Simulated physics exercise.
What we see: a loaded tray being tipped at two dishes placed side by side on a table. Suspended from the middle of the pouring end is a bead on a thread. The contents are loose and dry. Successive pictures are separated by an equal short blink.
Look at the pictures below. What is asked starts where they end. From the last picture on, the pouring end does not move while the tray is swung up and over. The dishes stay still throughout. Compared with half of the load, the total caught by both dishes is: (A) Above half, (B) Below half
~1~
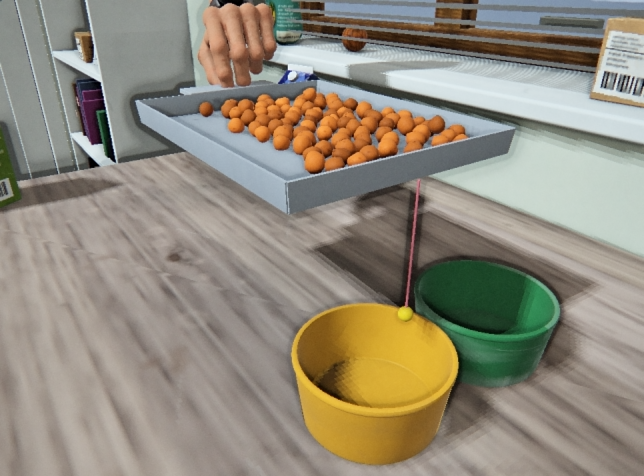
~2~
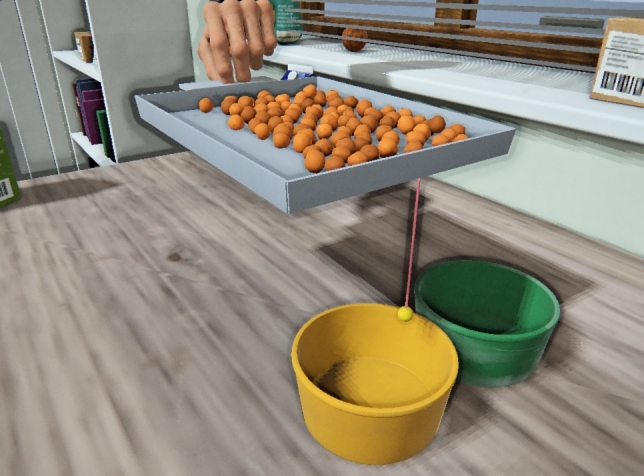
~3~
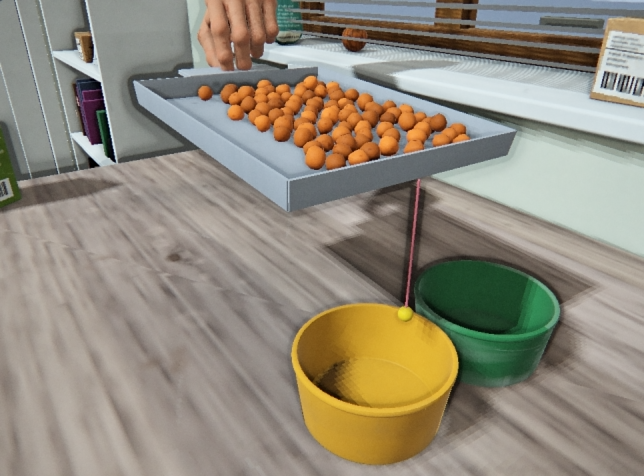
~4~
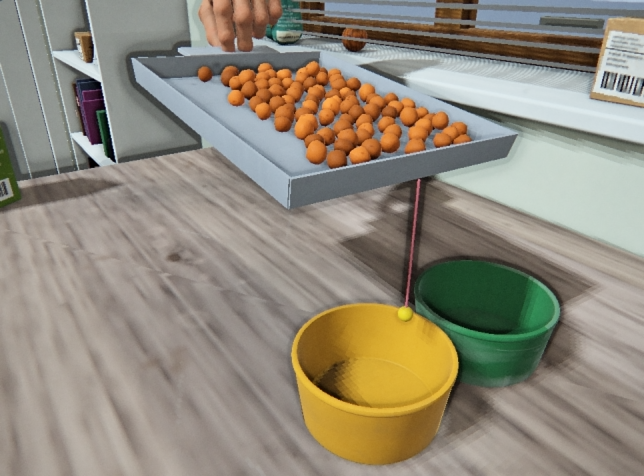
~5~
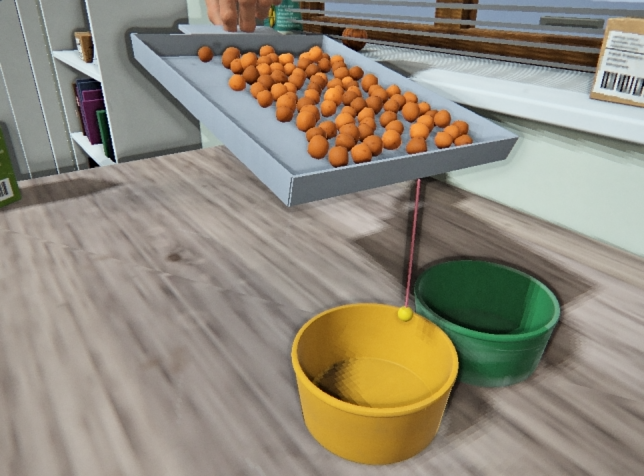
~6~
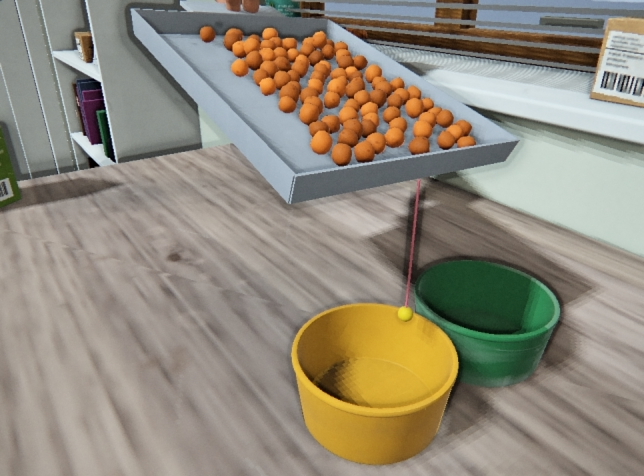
B.
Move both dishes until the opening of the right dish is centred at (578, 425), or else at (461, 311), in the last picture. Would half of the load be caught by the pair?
Try 1: A minority of it. Try 2: A minority of it.
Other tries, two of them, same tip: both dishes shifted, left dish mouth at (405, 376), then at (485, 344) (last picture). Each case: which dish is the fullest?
In turn: The right-side dish; the left-side dish.
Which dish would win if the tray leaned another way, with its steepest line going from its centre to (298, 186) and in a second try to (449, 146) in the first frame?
The first try goes to the one on the left and the second to the one on the right.
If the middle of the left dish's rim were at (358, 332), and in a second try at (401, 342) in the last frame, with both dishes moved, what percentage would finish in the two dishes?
First placement: Some 10 %; second placement: Some 40 %.
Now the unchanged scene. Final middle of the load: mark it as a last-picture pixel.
Near (536, 411), more or less.
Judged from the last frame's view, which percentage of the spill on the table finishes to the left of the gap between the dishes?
Looks to be around 0 per cent of the spill.
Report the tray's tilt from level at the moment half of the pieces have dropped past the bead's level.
That would be about 115 degrees from level.
Soon, tray tipped steeply; all on the tray.
A while on, tray tipped right over; all on the tray.
Towards the end, tray tipped past a quarter turn; a stray few in the left dish; about a quarter in the right dish; about two thirds outside both.
Finally, tray tipped past a quarter turn; a stray few in the left dish; about a quarter in the right dish; about two thirds outside both.
